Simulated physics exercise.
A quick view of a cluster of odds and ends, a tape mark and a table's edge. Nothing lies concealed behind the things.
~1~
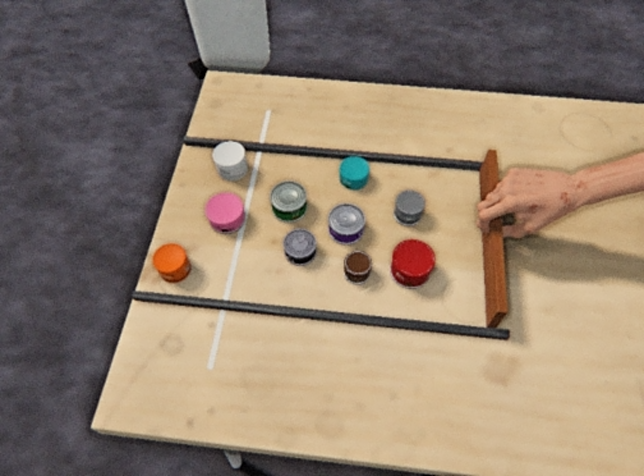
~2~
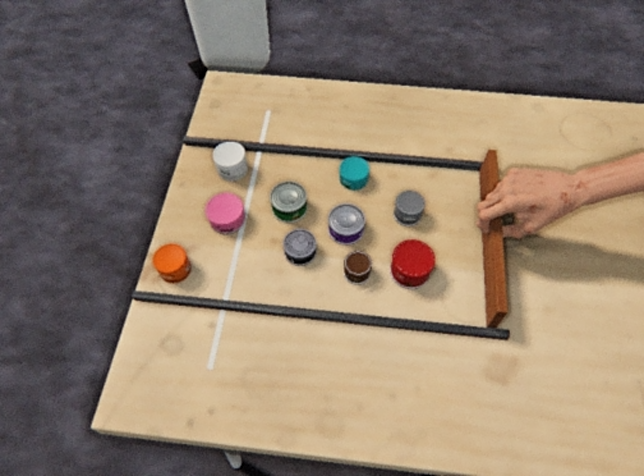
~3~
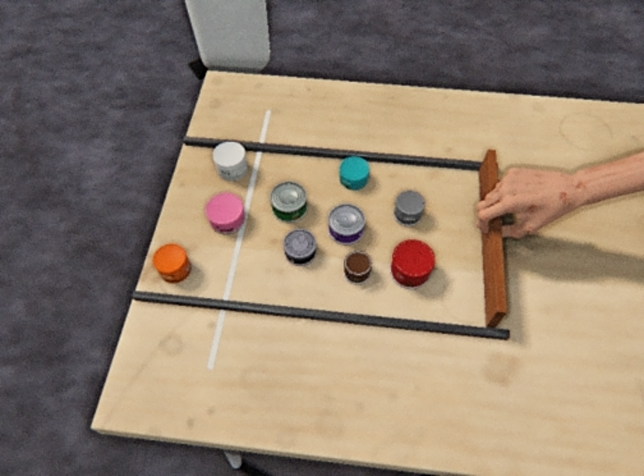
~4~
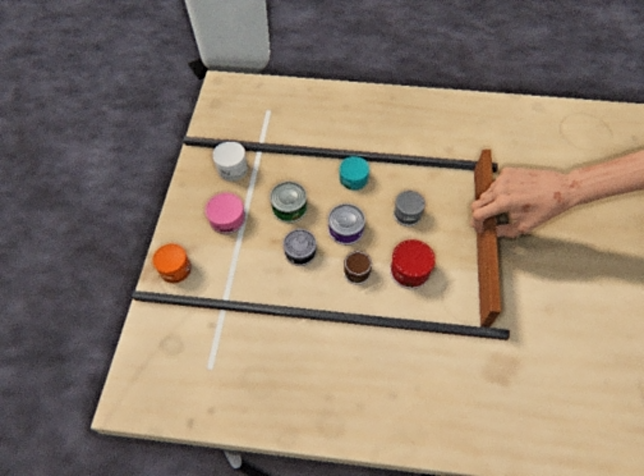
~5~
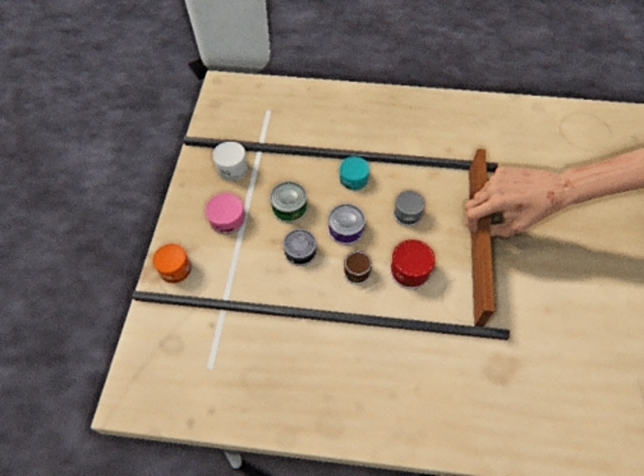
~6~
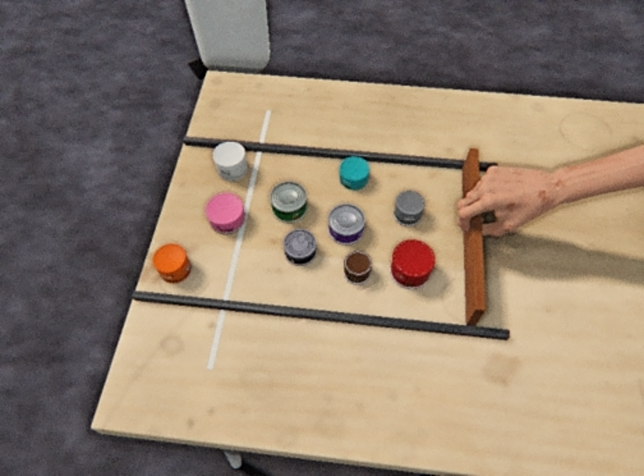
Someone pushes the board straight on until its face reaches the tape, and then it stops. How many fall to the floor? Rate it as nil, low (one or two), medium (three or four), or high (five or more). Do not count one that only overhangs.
Nil.
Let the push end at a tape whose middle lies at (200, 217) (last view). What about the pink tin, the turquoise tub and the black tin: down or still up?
The pink tin is lost, the turquoise tub remains up, the black tin drops off.
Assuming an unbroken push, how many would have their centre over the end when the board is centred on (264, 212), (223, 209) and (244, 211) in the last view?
Result per place: 0; 1; 0.
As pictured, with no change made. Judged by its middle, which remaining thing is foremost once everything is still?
I'd go with the pink tin.
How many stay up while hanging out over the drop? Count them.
Things overhanging at the end: 1.
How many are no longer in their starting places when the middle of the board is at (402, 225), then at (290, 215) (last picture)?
That makes 3 at the first spot and 8 at the second.
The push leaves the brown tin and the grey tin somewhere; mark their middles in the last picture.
(214, 281) and (235, 186), roughly.
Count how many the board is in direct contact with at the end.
5.
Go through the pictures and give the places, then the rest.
In the first frame, orange tub (173, 264); white tub (231, 162); pink tin (226, 213); board (492, 234); tape (244, 221).
In the second frame, white tub (231, 162); turquoise tub (354, 174).
In the third frame, pink tin (226, 214); brown tin (358, 268).
In the fourth frame, orange tub (173, 264); green tin (289, 202).
In the fifth frame, white tub (231, 162); red tin (412, 264).
In the sixth frame, orange tub (173, 264); white tub (231, 162); pink tin (226, 214); board (473, 232); tape (244, 221).
Soon after, none off yet; orange tub at rest near (173, 264); white tub at rest near (231, 162); pink tin at rest near (226, 214).
In the end, the number that fall off is zero.
